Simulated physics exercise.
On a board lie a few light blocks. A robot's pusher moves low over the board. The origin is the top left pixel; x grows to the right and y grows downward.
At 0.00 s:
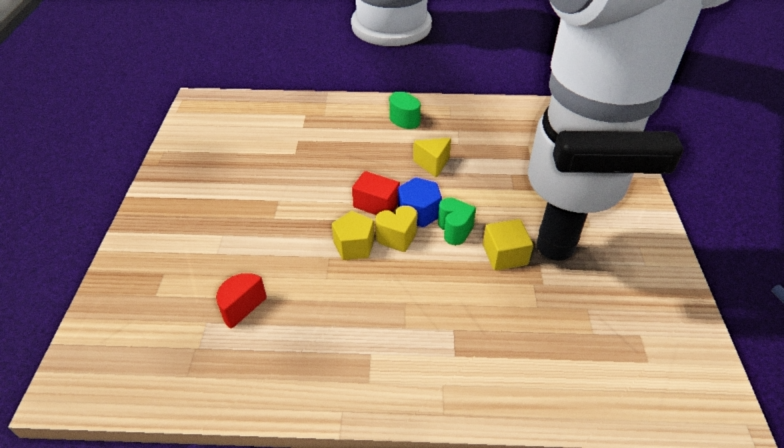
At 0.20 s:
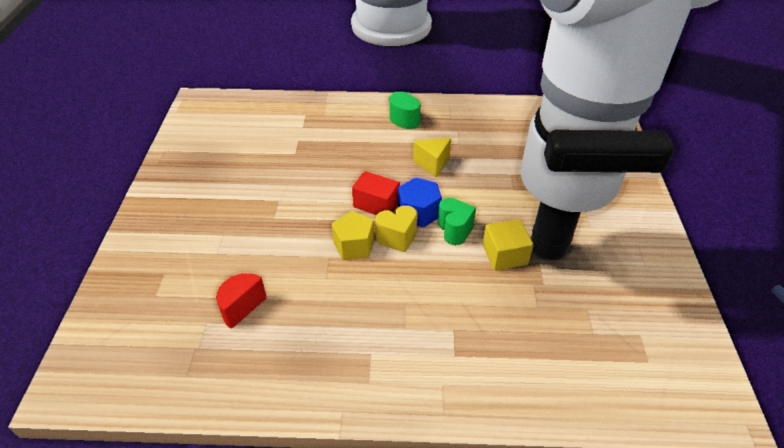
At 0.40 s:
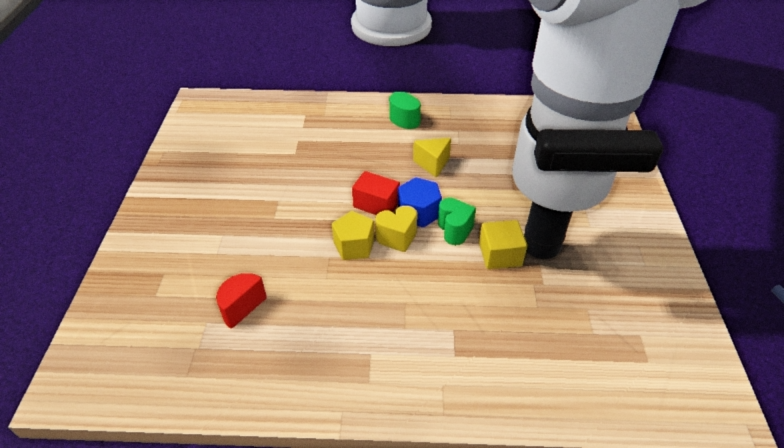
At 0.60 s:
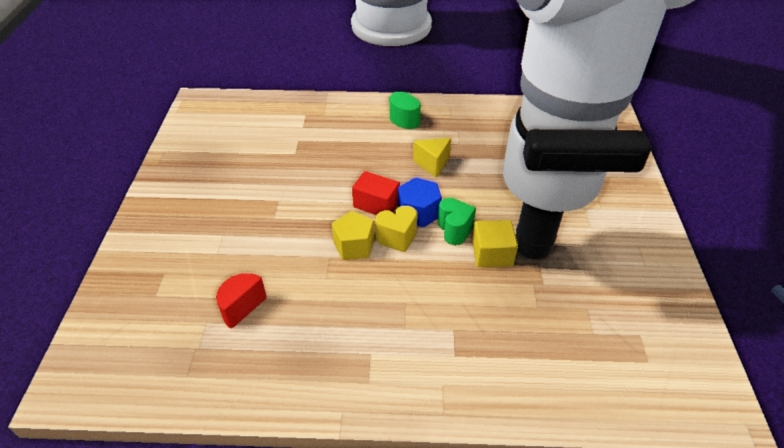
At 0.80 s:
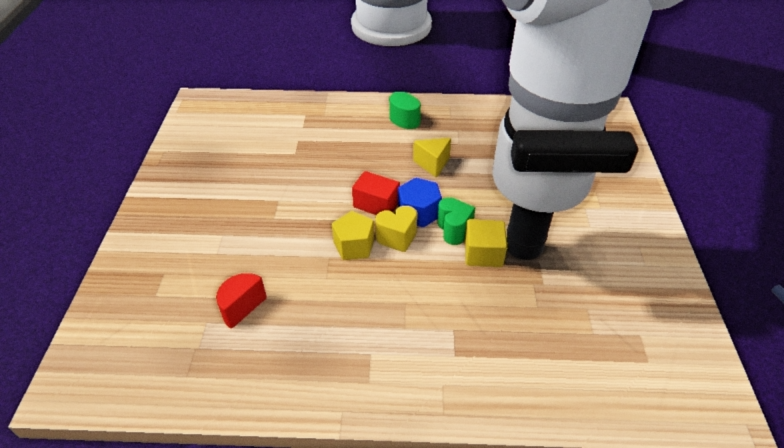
At first, the robot's dark pusher stands just right of a yellow square block on a wooden board scattered with red, yellow, blue and green blocks. It moves slightly left, then pushes the square block a short way left toward the green heart block, while the other blocks stay still.
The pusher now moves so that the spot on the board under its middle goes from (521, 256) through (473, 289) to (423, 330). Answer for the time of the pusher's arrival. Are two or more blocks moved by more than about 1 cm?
No, I don't think so.
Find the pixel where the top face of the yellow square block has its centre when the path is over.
The centre of its top face lies at (457, 239).
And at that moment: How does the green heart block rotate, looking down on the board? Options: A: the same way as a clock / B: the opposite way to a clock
That would be A.
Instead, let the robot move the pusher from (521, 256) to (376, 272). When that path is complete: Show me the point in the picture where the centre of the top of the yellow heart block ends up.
Its top centre lands on (363, 200).
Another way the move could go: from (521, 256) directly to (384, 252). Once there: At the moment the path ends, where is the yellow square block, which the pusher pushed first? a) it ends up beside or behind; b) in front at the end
b - in front at the end.
On the path given first. One third of the way, pusher (491, 269); green heart block (451, 209), turned 20° clockwise; yellow square block (458, 239), turned 50° clockwise.
Two thirds of the way, pusher (457, 294); green heart block (451, 209), turned 20° clockwise; yellow square block (457, 239), turned 50° clockwise.
At the end, pusher (424, 321); yellow heart block still; green heart block (451, 209), turned 20° clockwise; yellow square block (457, 239), turned 50° clockwise.
